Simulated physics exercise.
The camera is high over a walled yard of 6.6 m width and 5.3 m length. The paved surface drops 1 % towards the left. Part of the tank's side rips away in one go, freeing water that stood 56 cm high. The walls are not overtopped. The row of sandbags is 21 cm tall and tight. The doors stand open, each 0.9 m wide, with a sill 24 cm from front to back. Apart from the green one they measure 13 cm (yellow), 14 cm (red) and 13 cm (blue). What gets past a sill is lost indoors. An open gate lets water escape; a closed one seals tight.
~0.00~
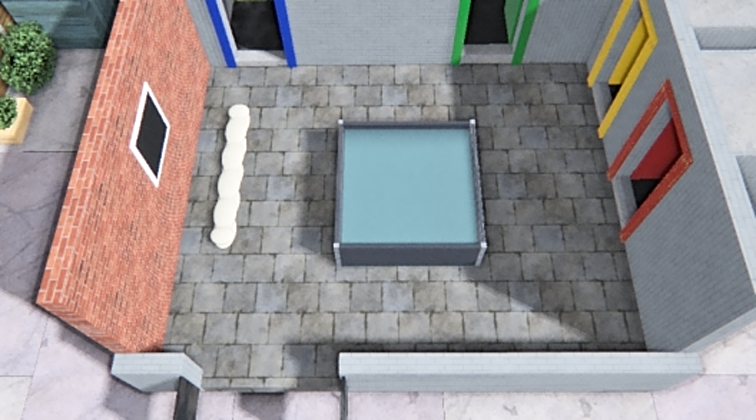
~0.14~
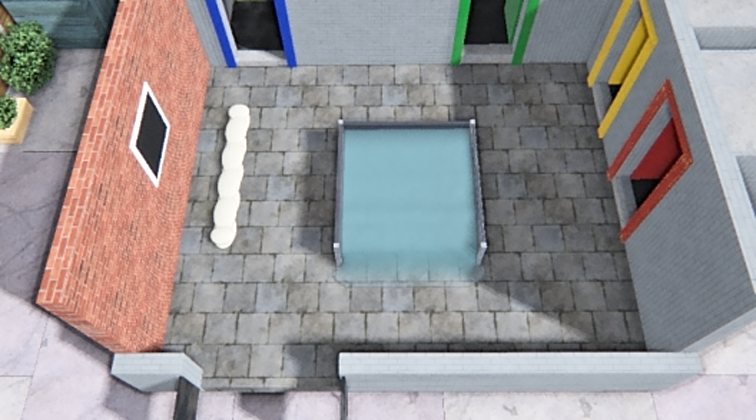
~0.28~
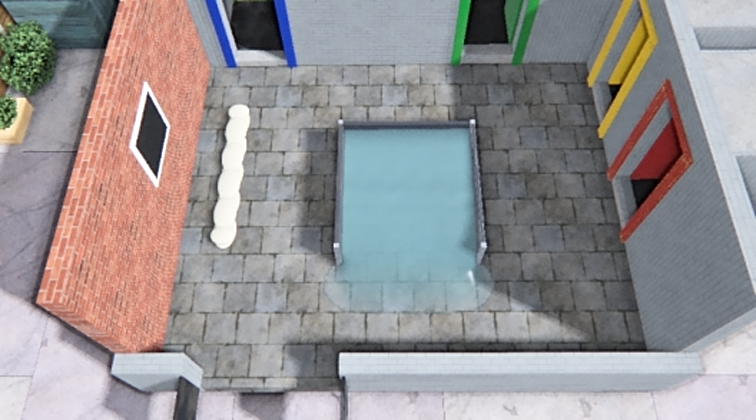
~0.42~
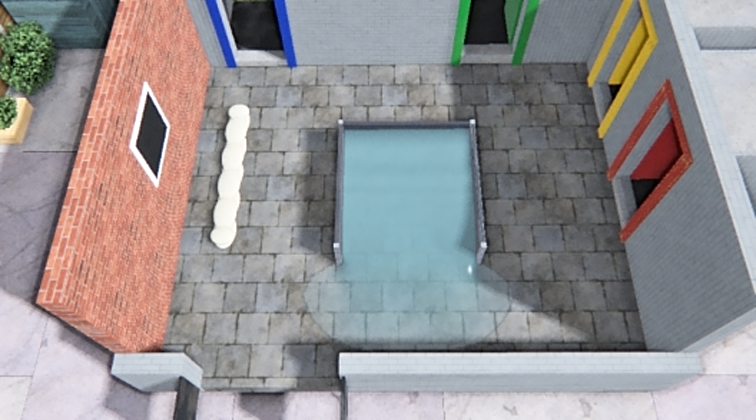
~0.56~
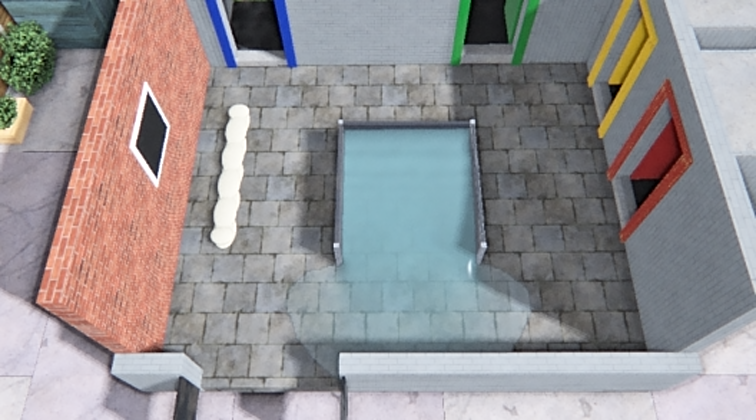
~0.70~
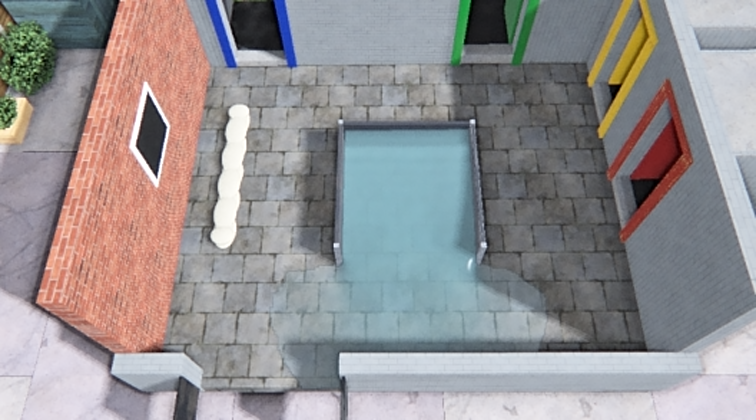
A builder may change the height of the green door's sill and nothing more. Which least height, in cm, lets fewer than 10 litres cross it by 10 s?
It would have to be roughly 7.5 cm high.
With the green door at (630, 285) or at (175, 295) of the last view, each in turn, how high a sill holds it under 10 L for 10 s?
About 17 and 13.0 cm.
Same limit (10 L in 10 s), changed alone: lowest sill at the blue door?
About 6.0 cm at blue.
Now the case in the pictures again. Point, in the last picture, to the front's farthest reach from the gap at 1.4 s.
Around (616, 367).
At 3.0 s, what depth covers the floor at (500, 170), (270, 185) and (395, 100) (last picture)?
Roughly 0, 0 and 0 cm, in turn.
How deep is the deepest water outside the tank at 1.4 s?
About 40 cm.
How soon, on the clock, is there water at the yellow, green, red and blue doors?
Arrival: Yellow 3.4 s, green 4.5 s, red 2.6 s, blue 5.5 s.
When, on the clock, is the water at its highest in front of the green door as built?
At about 5.5 s.
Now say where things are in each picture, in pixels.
In the first frame, the tank at (408, 184) is whole and still, 56 cm deep; the green door at (495, 21) is dry.
In the second frame, the gap is at (409, 256), the front 0.3 m out at (344, 280); the back of the tank holds 56 cm.
In the third frame, the front is at (361, 308), 0.7 m from the gap at (408, 258); 1.4 m2 of floor is wet, 56 cm left at the back.
In the fourth frame, the gap is at (408, 258), the front 1.2 m out at (360, 342); the back of the tank holds 56 cm.
In the fifth frame, the gap is at (408, 258), the front 1.6 m out at a hidden place; the back of the tank holds 55 cm.
In the sixth frame, the front is at a hidden place, 1.8 m from the gap at (408, 259); 4.6 m2 of floor is wet, 48 cm left at the back; the green door at (495, 21), 4.0 m from the gap, is still 3.9 m from the nearest water.
After 1.4 s water covers 20 % of the floor, deepest (40 cm) near (400, 355); it has not reached the green door.
After 3.0 s water covers 40 % of the floor, deepest (28 cm) near (629, 367); it has not reached the green door.
After 10.0 s water covers 95 % of the floor, deepest (10 cm) near (265, 247); 6 cm at the green door, 0 litres in over its 22 cm sill.
At the green door as built, the water arrived by 4.6 s and peaked near 10 cm at 5.4 s.
Run again over the same 10 s with other heights there, 23 litres in over 6 cm, 1 litre over 9.5 cm. The limit of 10 litres is kept from about 7.5 cm up.
